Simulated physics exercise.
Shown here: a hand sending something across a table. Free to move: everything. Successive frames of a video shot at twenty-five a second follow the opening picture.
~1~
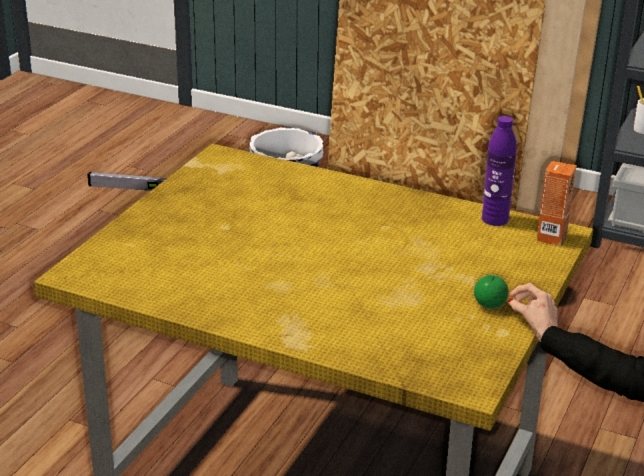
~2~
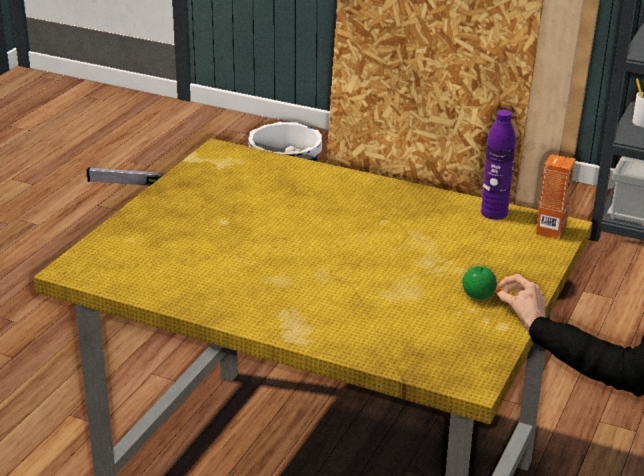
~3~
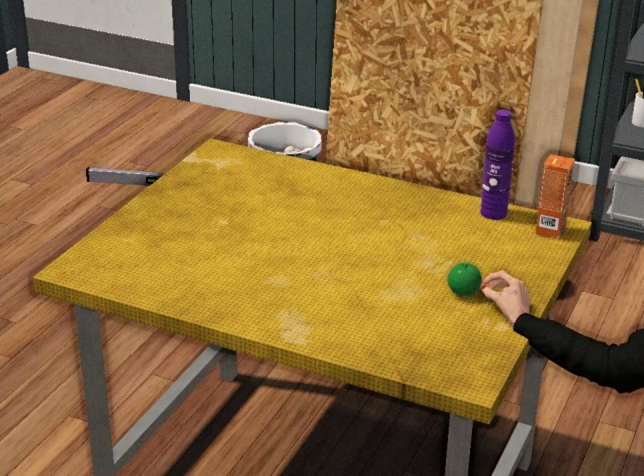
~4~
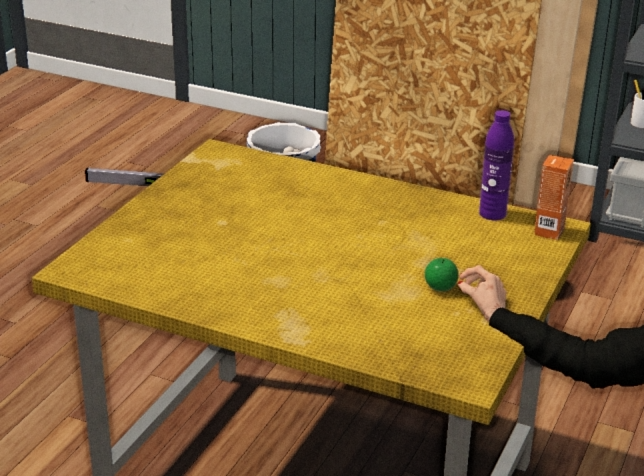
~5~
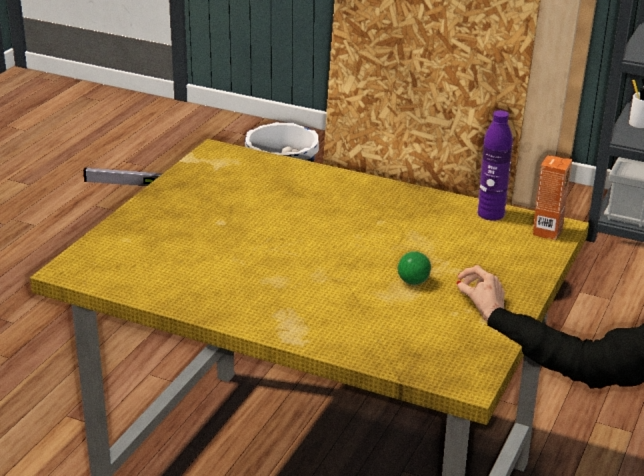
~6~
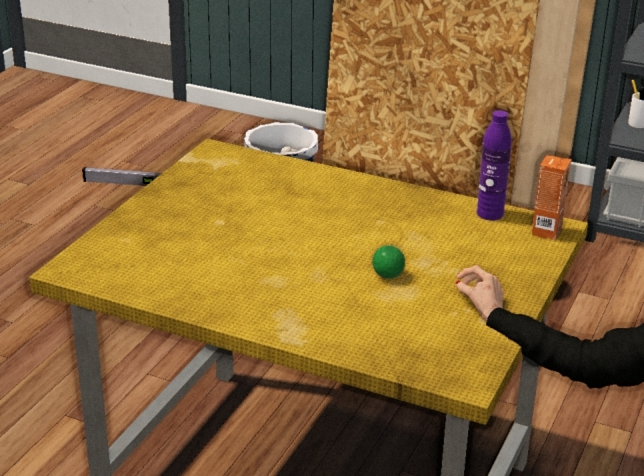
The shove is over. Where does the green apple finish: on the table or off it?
Off it.
Then, 0.20 s later than the last frame, green apple moved well along near (276, 234).
Then, 0.50 s later than the last frame, green apple moved well along near (134, 199).
Then, 0.70 s later than the last frame, green apple now off the table.
Then, 1.00 s later than the last frame, things are still on the move.
When it is over, off the table, green apple.
